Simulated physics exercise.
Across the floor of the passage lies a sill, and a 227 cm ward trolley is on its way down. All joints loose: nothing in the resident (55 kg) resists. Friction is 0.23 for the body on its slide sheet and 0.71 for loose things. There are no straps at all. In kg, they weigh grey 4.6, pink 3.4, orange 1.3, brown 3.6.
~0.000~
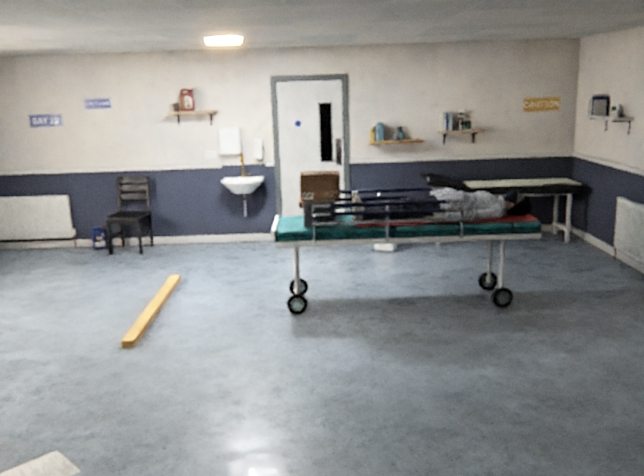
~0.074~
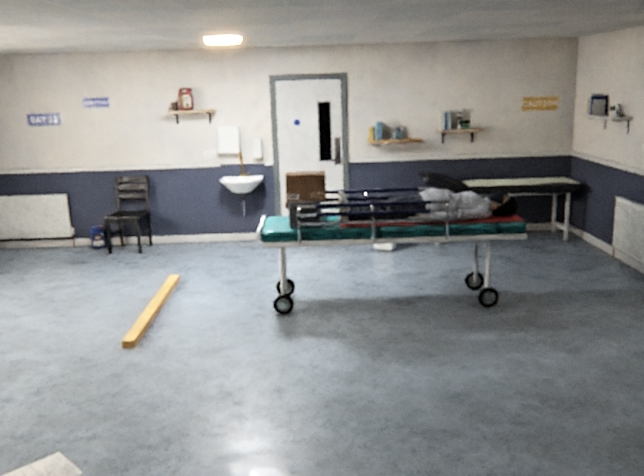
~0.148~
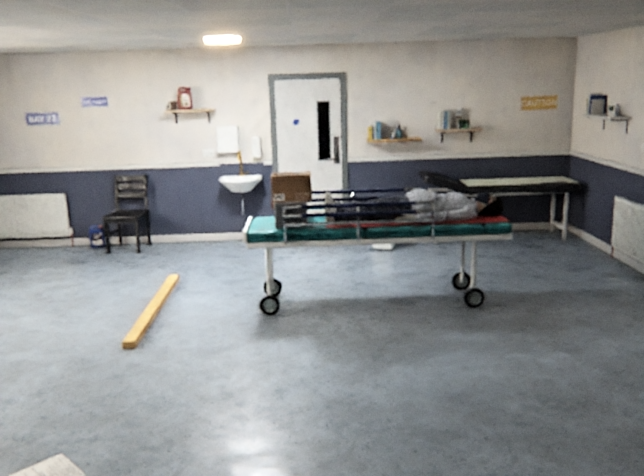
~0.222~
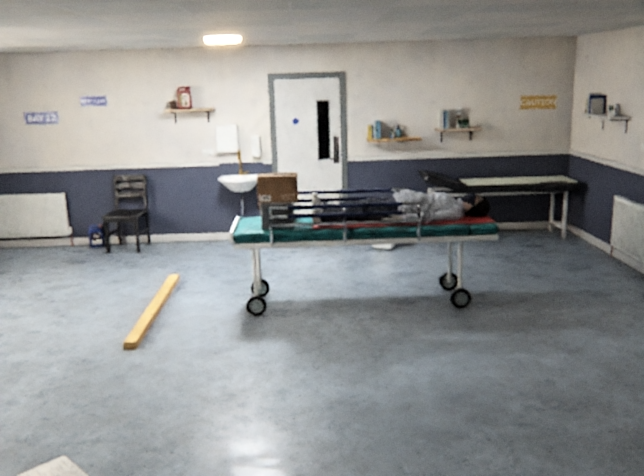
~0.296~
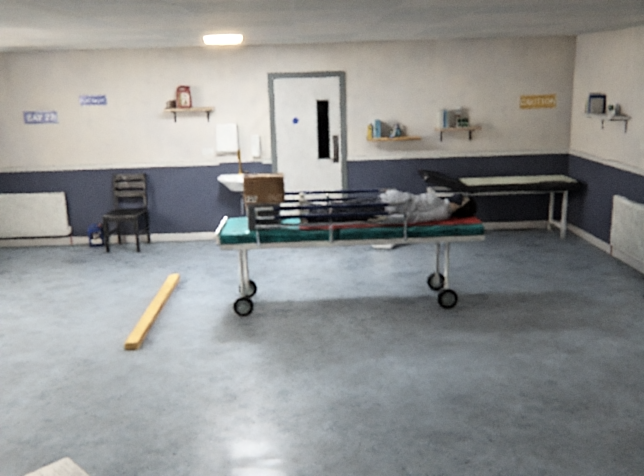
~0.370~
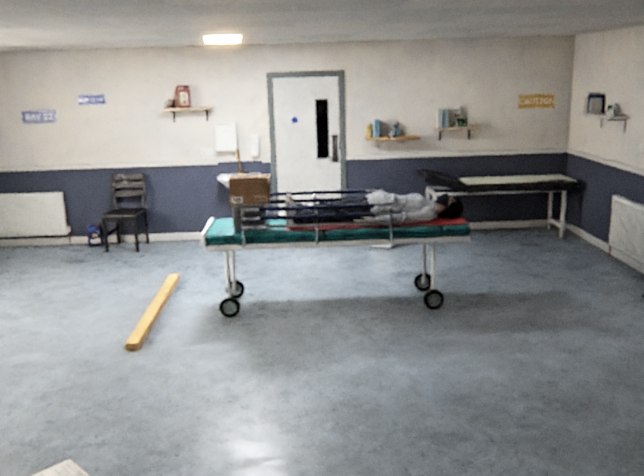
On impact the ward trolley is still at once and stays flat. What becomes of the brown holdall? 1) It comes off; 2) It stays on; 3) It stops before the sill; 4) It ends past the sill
It stays on (2).
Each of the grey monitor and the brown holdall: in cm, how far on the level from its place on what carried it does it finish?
Lab note: Grey monitor at 30, brown holdall at 35.
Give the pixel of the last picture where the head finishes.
The head finishes close to (330, 212).
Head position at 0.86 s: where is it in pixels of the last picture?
Somewhere about (361, 211) in the last picture.
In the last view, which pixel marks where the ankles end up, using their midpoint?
Estimate: About (176, 220).
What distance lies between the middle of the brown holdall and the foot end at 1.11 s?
Roughly 10 cm short.
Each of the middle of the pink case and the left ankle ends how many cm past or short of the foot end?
Pink case 10 short, left ankle 30 short.
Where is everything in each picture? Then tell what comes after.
Brown holdall (320, 186), left ankle (363, 216); 0 cm covered, 118 to go, in the first frame.
Brown holdall (306, 186), left ankle (349, 217); 12 cm covered, 105 to go, in the second frame.
Brown holdall (292, 187), left ankle (335, 217); 25 cm covered, 93 to go, in the third frame.
Brown holdall (278, 188), left ankle (322, 218); 37 cm covered, 81 to go, in the fourth frame.
Brown holdall (264, 188), left ankle (309, 219); 49 cm covered, 69 to go, in the fifth frame.
Brown holdall (250, 189), left ankle (295, 219); 62 cm covered, 56 to go, in the sixth frame.
It happens at 0.71 s.
After 0.86 s the brown holdall is 24 cm short of the foot end, tilted 5°, near (163, 191) in the last picture's view.
After 1.11 s the brown holdall is 11 cm short of the foot end, tilted 5°, near (146, 192) in the last picture's view.
After 1.41 s the brown holdall is 7 cm short of the foot end, tilted 5°, near (142, 193) in the last picture's view; the pink case 9 cm short of the foot end, tilted 0°.
At rest, 1.6 s, grey monitor stays on; pink case stays on; orange folder stays on; brown holdall stays on; left ankle stops short of the foot end.
